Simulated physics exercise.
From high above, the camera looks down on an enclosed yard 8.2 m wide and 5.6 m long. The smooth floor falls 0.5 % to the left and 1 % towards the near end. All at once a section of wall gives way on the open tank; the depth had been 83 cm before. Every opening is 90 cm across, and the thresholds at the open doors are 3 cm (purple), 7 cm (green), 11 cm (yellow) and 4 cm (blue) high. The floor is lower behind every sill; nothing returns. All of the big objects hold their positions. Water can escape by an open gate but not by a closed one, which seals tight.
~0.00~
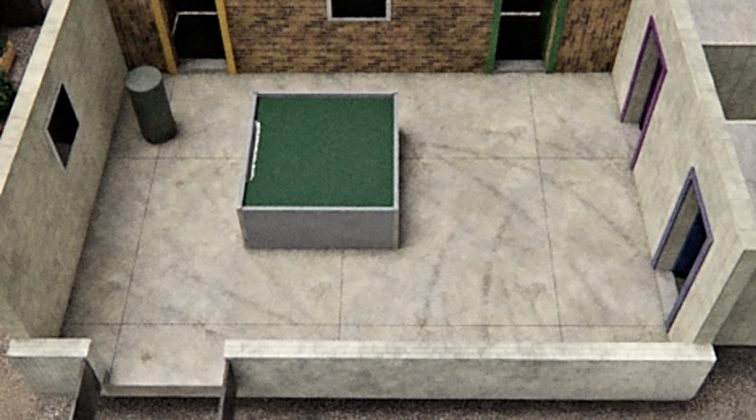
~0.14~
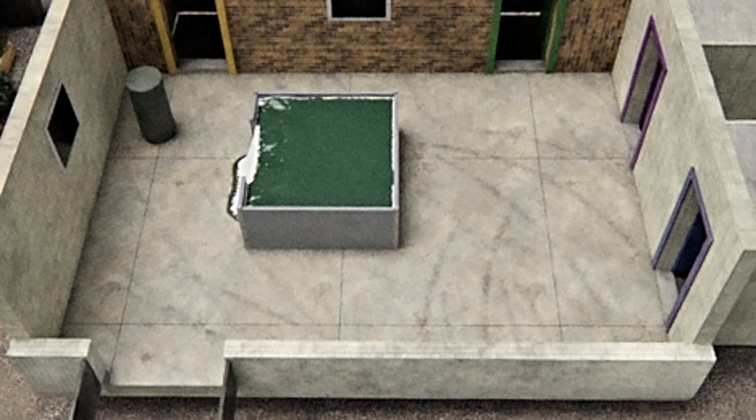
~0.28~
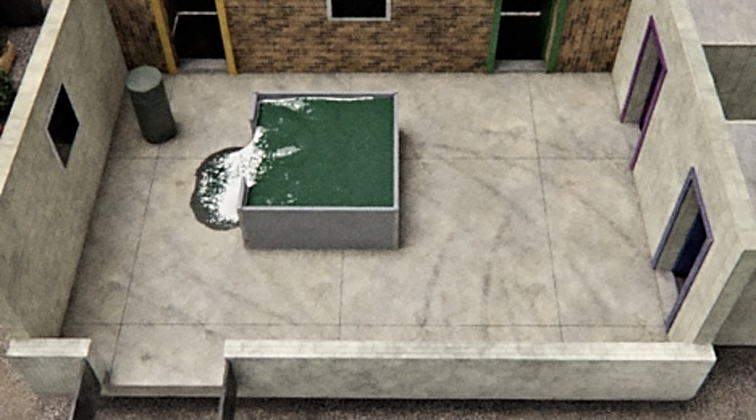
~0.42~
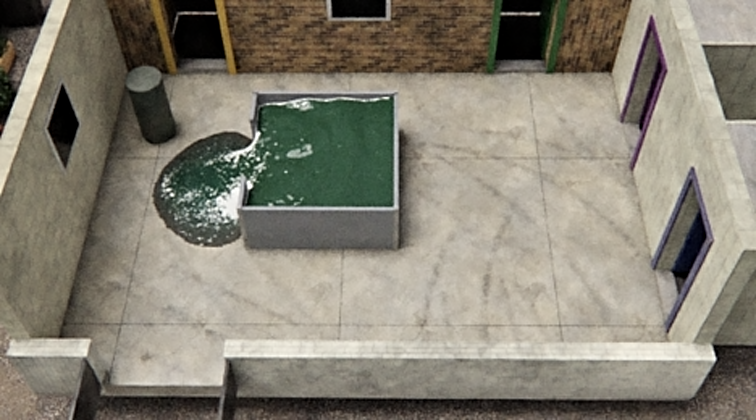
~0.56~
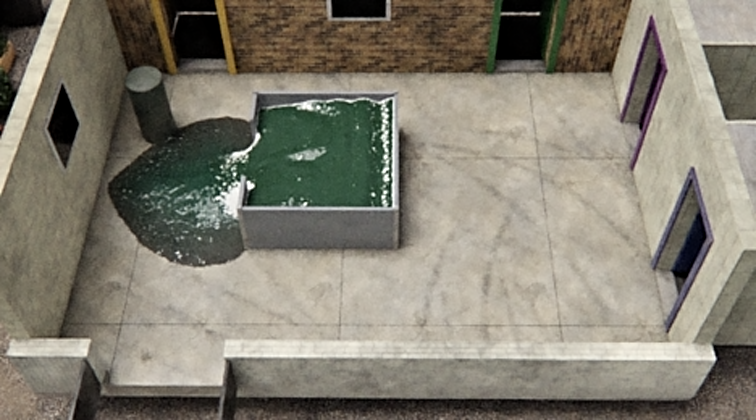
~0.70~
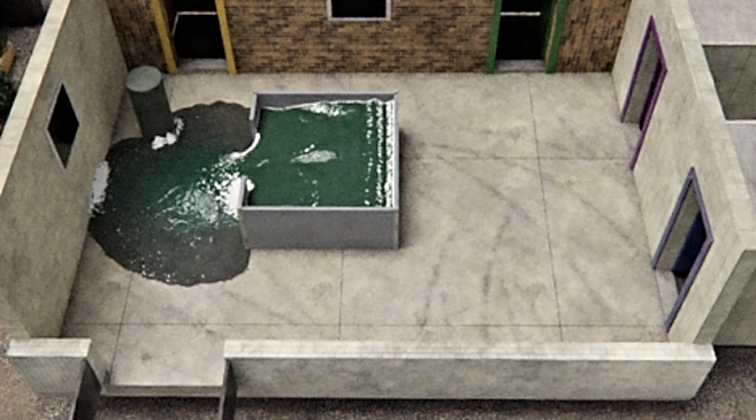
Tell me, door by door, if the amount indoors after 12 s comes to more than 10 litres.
At the end, purple door: Above the cap. Green door: Below the cap. Yellow door: Above the cap. Blue door: Above the cap.
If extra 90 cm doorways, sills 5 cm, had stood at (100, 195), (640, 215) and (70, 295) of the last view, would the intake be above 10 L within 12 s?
In sequence the answers are more than that, less than that and more than that.
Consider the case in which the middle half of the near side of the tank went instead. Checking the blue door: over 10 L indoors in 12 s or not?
Relative to that limit, blue ends up on the high side.
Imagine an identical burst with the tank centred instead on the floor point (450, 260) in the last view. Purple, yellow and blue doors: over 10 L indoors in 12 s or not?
Measured against that limit, purple comes out beyond it, yellow beyond it and blue short of it.
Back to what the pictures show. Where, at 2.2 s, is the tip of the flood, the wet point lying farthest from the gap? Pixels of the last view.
About pixel (52, 368).
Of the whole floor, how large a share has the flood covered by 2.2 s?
Close to 25 in a hundred parts are wet.
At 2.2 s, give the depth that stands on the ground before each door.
Door by door, in cm: Purple reads 0, green reads 0, yellow reads 21, blue reads 0.
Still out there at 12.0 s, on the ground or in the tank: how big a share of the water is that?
Roughly 68 per cent is still there.
After 1.4 s water covers 20 % of the floor and is deepest (50 cm) near (113, 179); purple door not reached, green door not reached, yellow door 2 cm at the sill, 0 L in, blue door not reached.
After 2.2 s water covers 25 % of the floor and is deepest (48 cm) near (52, 368); purple door not reached, green door not reached, yellow door 21 cm at the sill, 16 L in, blue door not reached.
After 3.5 s water covers 45 % of the floor and is deepest (34 cm) near (52, 368); purple door not reached, green door not reached, yellow door 16 cm at the sill, 64 L in, blue door not reached.
After 7.0 s water covers 90 % of the floor and is deepest (20 cm) near (52, 368); purple door 8 cm at the sill, 6 L in, green door 5 cm at the sill, 0 L in, yellow door 10 cm at the sill, 89 L in, blue door 7 cm at the sill, 1 L in.
After 12.0 s water covers 100 % of the floor and is deepest (12 cm) near (52, 368); purple door 5 cm at the sill, 54 L in, green door 3 cm at the sill, 0 L in, yellow door 4 cm at the sill, 89 L in, blue door 9 cm at the sill, 58 L in.
